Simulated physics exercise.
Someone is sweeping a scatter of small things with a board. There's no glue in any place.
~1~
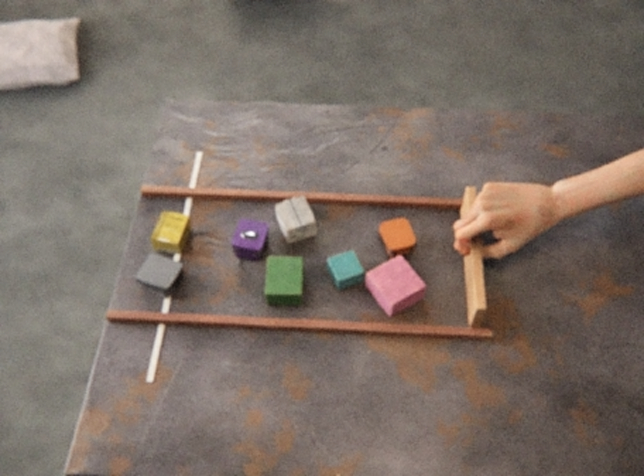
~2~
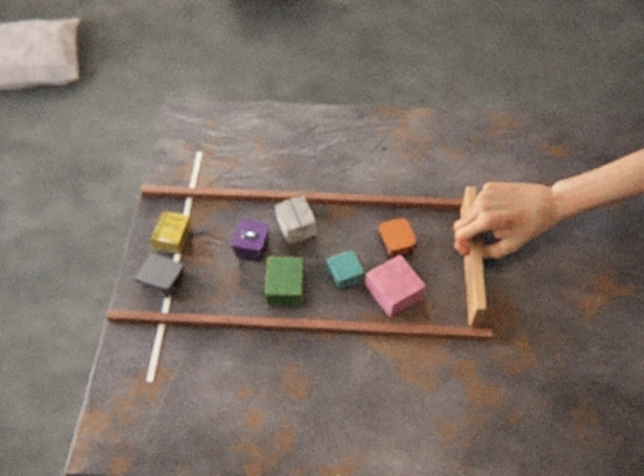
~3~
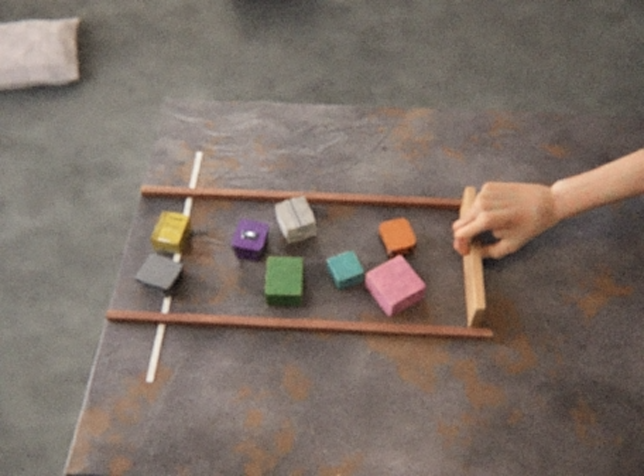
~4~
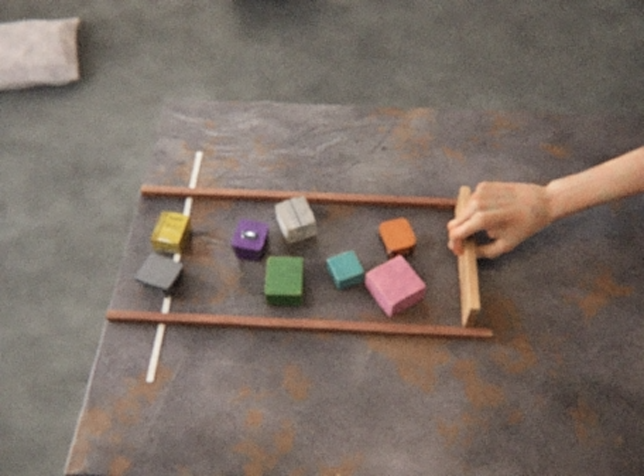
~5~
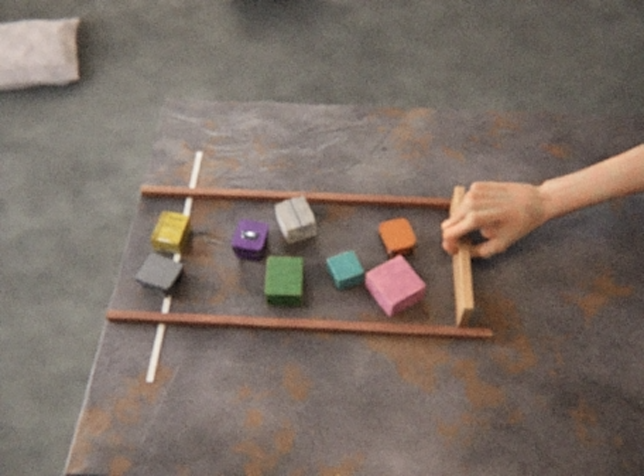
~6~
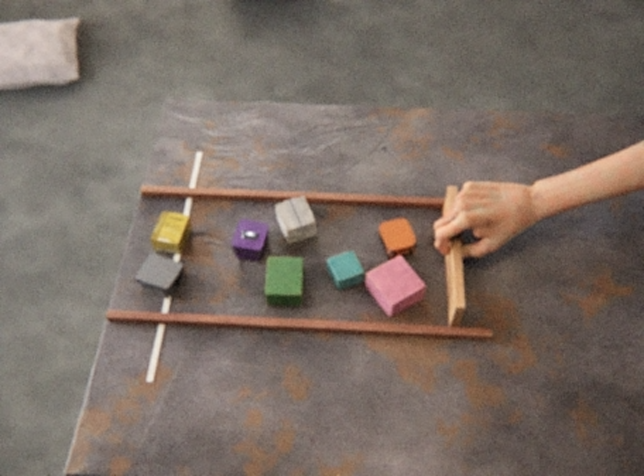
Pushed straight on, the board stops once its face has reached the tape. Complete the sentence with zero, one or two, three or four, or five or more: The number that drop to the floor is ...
The number that drop to the floor is three or four.
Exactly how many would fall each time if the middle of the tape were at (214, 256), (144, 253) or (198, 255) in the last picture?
Respectively 1, 6 and 2.
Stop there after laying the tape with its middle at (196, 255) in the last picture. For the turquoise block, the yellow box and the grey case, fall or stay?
In that case the turquoise block does not drop, the yellow box tips off, the grey case tips off.
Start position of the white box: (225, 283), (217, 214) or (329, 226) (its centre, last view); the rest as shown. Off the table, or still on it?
Gone; Safe; Safe.
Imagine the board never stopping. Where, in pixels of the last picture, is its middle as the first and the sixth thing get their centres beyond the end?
I'd say close to (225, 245), then close to (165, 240).
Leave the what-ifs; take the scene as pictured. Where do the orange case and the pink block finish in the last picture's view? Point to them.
The orange case comes to rest at (168, 226), and the pink block comes to rest at (152, 264).
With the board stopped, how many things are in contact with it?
It's 2.
Soon after, none off yet; grey case at rest near (161, 277); yellow box at rest near (172, 233); purple case at rest near (251, 241).
In the end, the number that fall off is three or four; gone, green block, purple case, yellow box and grey case.
